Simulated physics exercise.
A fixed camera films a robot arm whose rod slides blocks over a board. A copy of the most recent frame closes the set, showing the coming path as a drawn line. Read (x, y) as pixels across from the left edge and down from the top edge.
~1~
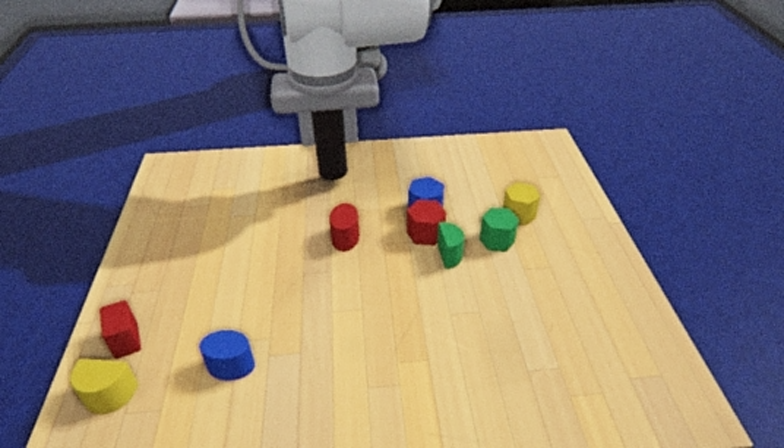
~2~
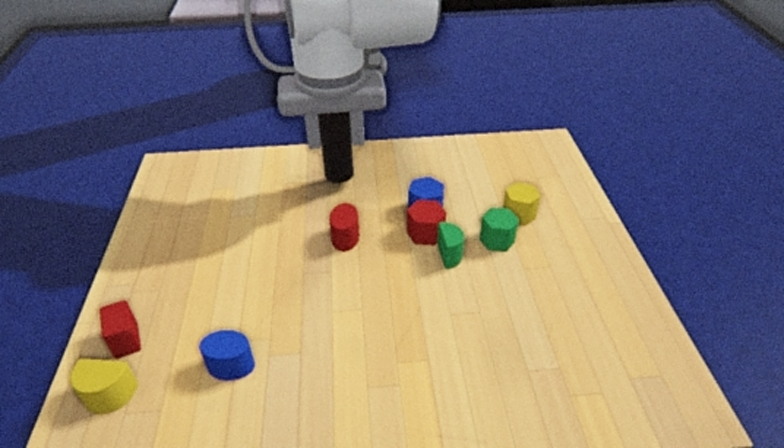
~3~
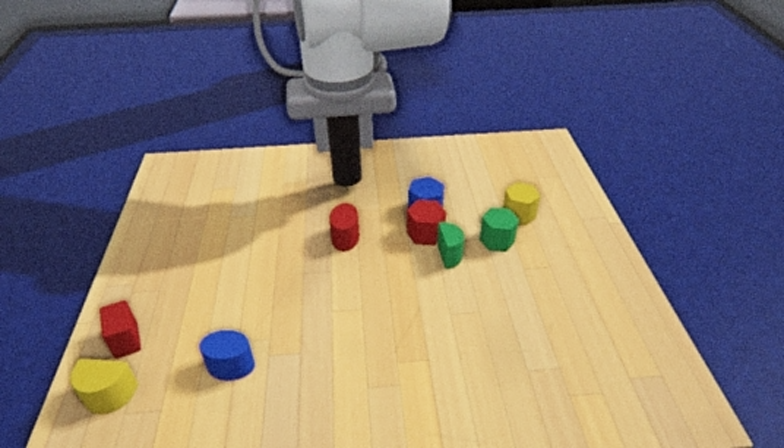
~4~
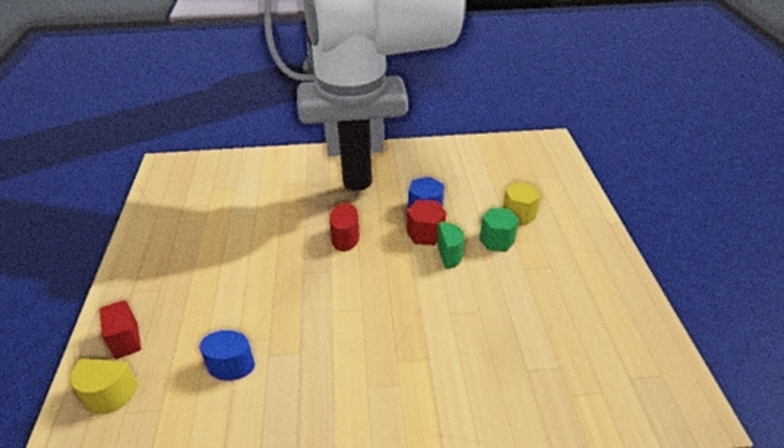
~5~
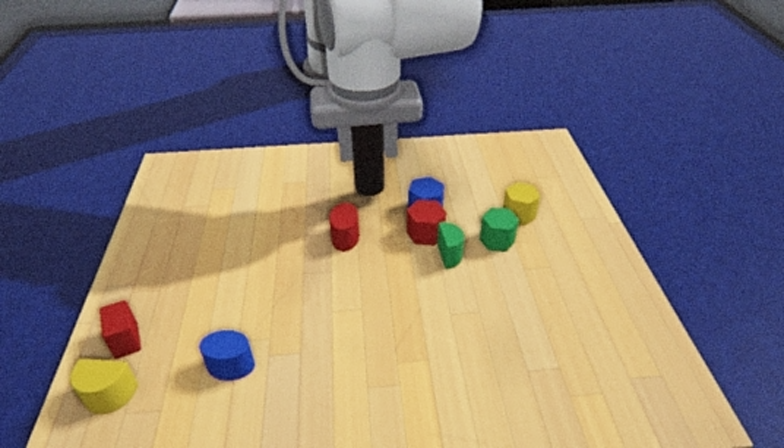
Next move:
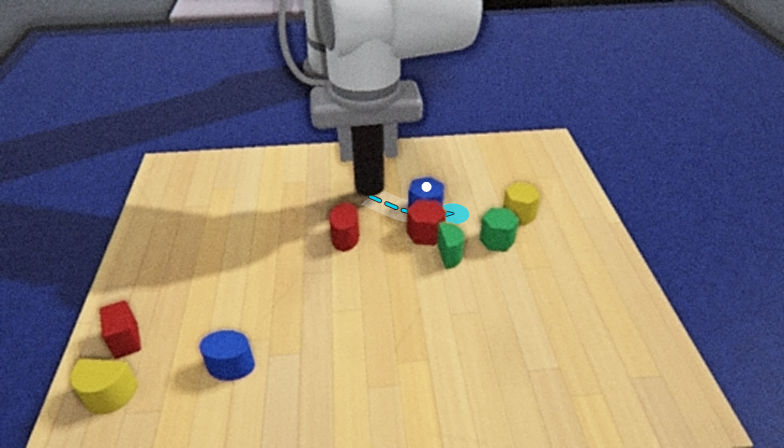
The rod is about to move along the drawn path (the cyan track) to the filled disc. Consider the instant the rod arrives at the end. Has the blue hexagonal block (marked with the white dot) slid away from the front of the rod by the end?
I'd say no.
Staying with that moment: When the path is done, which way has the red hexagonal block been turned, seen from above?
Short answer: Clockwise.
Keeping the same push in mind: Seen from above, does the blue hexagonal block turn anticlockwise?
It seems so.
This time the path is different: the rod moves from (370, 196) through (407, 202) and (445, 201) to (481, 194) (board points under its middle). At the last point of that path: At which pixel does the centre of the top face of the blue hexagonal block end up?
Its top middle: (473, 197).
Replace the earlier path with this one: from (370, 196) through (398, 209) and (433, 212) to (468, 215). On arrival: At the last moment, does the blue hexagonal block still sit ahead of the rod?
It seems so.
Path on the board, from (370, 196) via (395, 207) and (423, 214), ending at (453, 214); the dot is on the blue hexagonal block.
What follows on the original path. One third of the way, rod at (394, 198); nothing pushed yet.
Two thirds of the way, rod at (424, 205); blue hexagonal block at (457, 189), turned 25° anticlockwise; red hexagonal block at (432, 214), turned 20° clockwise; green D-shaped block at (454, 236).
At the end, rod at (454, 204); blue hexagonal block at (488, 189), turned 25° anticlockwise; red hexagonal block at (436, 215), turned 40° clockwise; green D-shaped block at (454, 236), turned 15° anticlockwise; green hexagonal block in place.
